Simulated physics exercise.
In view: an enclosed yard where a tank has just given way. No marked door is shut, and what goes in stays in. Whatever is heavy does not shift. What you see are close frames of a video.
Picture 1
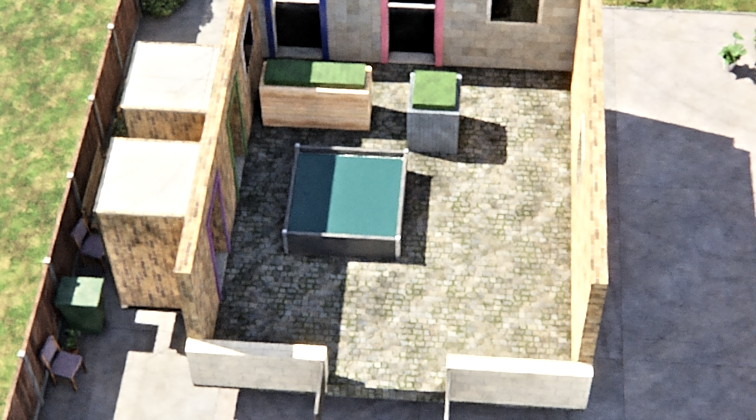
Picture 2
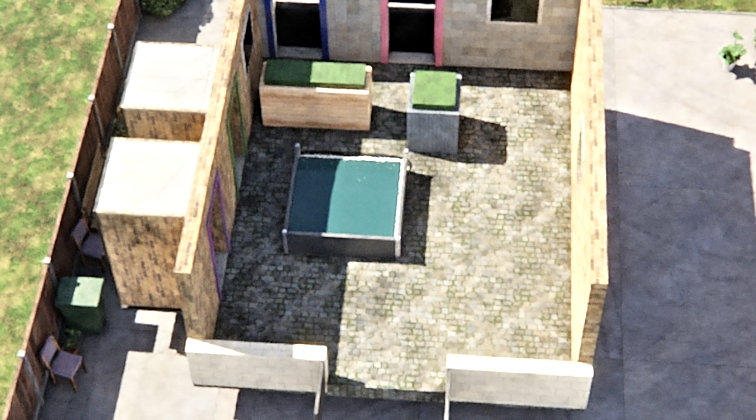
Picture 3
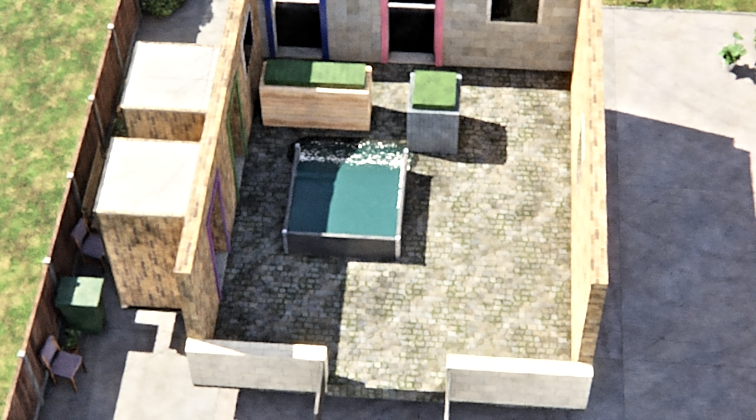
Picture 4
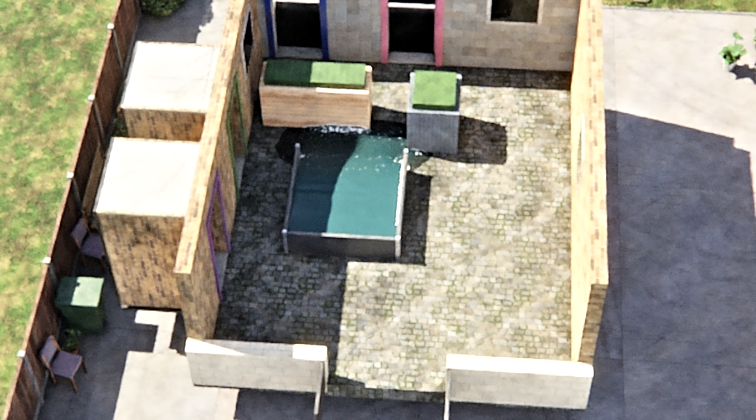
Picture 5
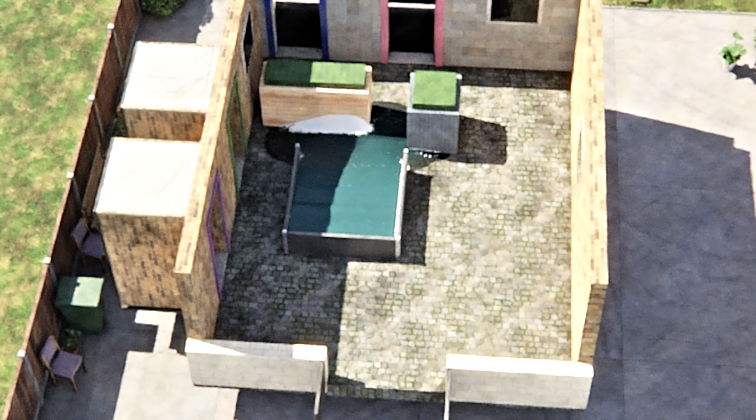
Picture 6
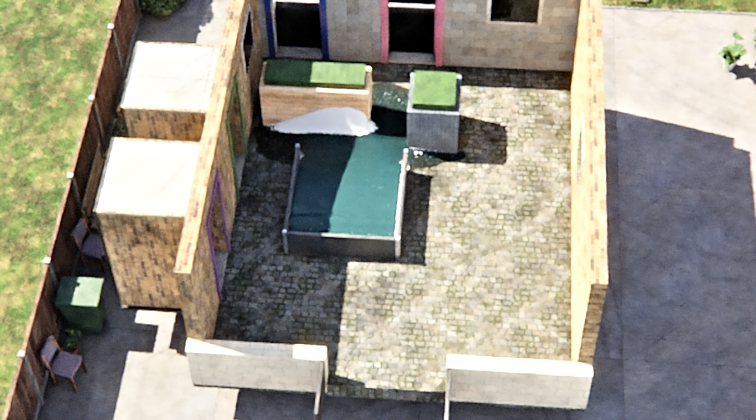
The footage shows a walled, cobbled yard seen from above, where still water in a rectangular tank begins pouring out over its far side, spreading across the paving towards the planters and into the gap between them.
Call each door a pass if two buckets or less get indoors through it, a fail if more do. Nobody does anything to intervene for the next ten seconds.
Purple door: Pass, pink door: Fail, blue door: Fail, green door: Fail.
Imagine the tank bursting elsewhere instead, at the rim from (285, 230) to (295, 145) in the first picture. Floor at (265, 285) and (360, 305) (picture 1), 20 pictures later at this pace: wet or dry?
Taking them in turn, they come out soaked and spared.
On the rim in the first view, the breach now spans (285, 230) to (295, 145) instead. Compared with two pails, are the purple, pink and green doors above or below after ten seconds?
The purple door tops the limit, the pink door stays within the limit and the green door tops the limit.
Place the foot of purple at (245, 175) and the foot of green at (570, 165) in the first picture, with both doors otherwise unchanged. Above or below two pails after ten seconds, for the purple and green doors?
Result - purple: Crosses the limit; green: Remains below the limit.
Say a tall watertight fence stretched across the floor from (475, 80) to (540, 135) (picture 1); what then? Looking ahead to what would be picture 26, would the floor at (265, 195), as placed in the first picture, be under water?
Soaked.
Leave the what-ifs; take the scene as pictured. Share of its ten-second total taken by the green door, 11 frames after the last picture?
I'd put it at about 5 per cent.
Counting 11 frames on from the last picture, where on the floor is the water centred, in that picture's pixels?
Point: (345, 157).
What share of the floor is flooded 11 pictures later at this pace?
I'd say close to 25 per cent.
A moment on, water covers 15 % of the floor; the purple door not reached, the pink door under two buckets in, the blue door not reached, the green door not reached.
Next, water covers 25 % of the floor; the purple door not reached, the pink door far over two buckets in, the blue door wet at the sill, nothing in, the green door under two buckets in.
Then, water covers 50 % of the floor; the purple door wet at the sill, nothing in, the pink door far over two buckets in, the blue door under two buckets in, the green door over two buckets in.
Later, water covers 60 % of the floor; the purple door wet at the sill, nothing in, the pink door far over two buckets in, the blue door over two buckets in, the green door over two buckets in.
In the end, water covers 90 % of the floor; the purple door wet at the sill, nothing in, the pink door far over two buckets in, the blue door over two buckets in, the green door over two buckets in.
